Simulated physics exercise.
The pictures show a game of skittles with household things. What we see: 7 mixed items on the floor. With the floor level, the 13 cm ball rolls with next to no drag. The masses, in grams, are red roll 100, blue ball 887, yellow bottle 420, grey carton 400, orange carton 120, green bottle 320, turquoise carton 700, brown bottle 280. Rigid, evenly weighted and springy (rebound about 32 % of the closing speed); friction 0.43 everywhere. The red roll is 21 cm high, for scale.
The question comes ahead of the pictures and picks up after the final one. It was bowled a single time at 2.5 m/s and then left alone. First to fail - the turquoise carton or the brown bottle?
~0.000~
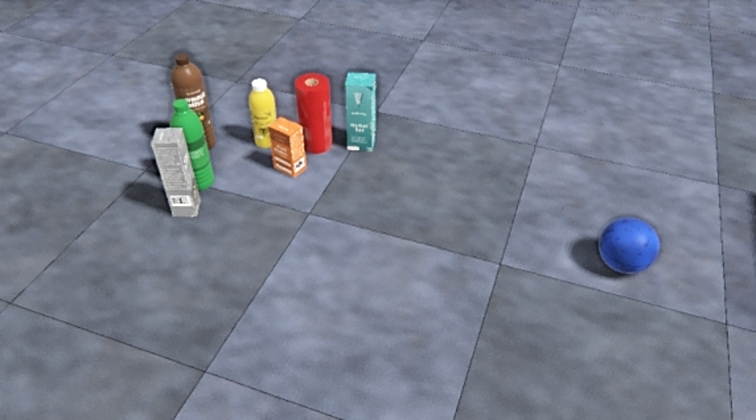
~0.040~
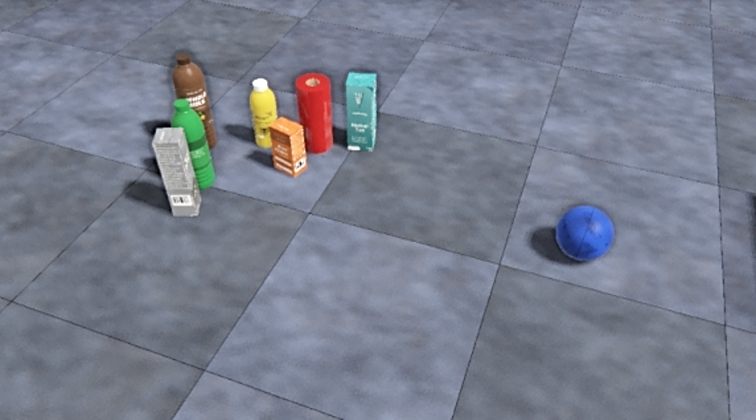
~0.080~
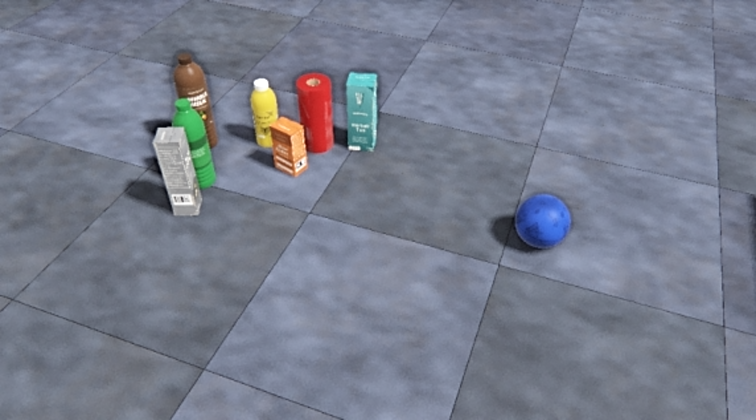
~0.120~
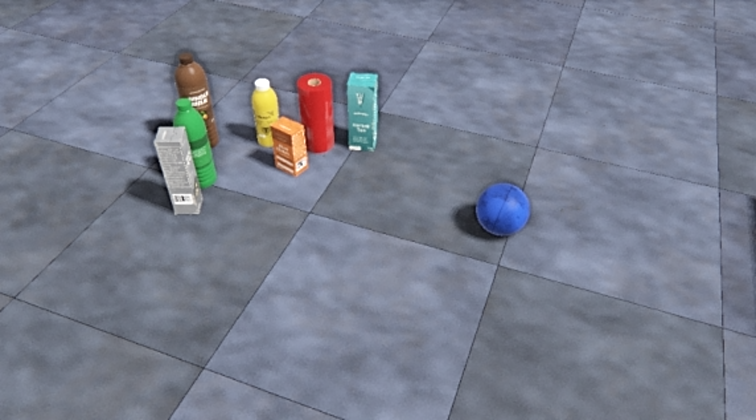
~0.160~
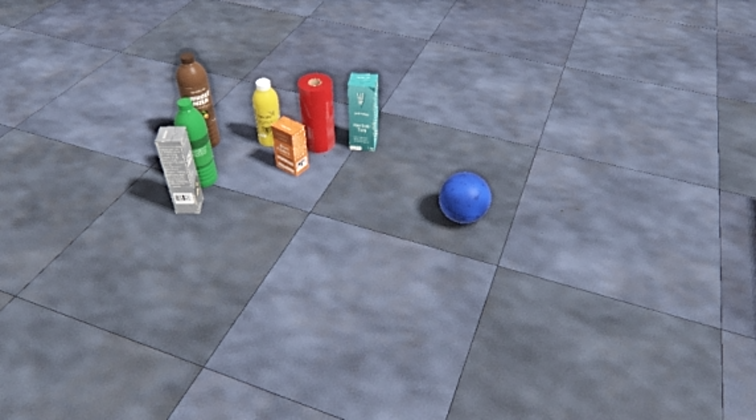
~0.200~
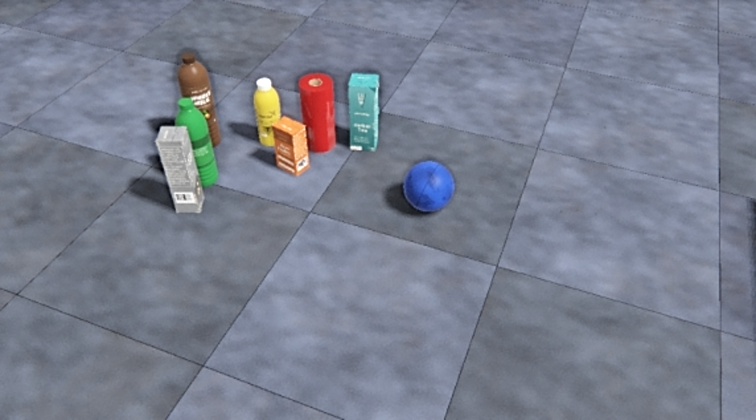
The latter.
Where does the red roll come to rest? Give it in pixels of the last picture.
It comes to rest somewhere around (323, 83).
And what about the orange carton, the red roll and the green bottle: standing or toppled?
Here's how it ends: The orange carton comes down, the red roll comes down, and the green bottle never goes down.
After 0.60 s, ball 118 cm along; blue ball near (198, 133); brown bottle leaning 7° near (190, 91); yellow bottle leaning 71°; orange carton on its side.
After 1.10 s, ball 169 cm along; blue ball near (9, 132); brown bottle on its side near (175, 88); red roll on its side; yellow bottle on its side.
After 2.20 s, brown bottle on its side near (163, 90); red roll on its side; yellow bottle on its side.
By the end (3.0 s), tipped over on the floor, red roll, yellow bottle, orange carton and brown bottle; the other 3 in place, give or take 8 cm. Seen from the same camera at the end, turquoise carton near (364, 113), brown bottle near (160, 90). Turquoise carton was never lost; brown bottle went at 0.90 s.
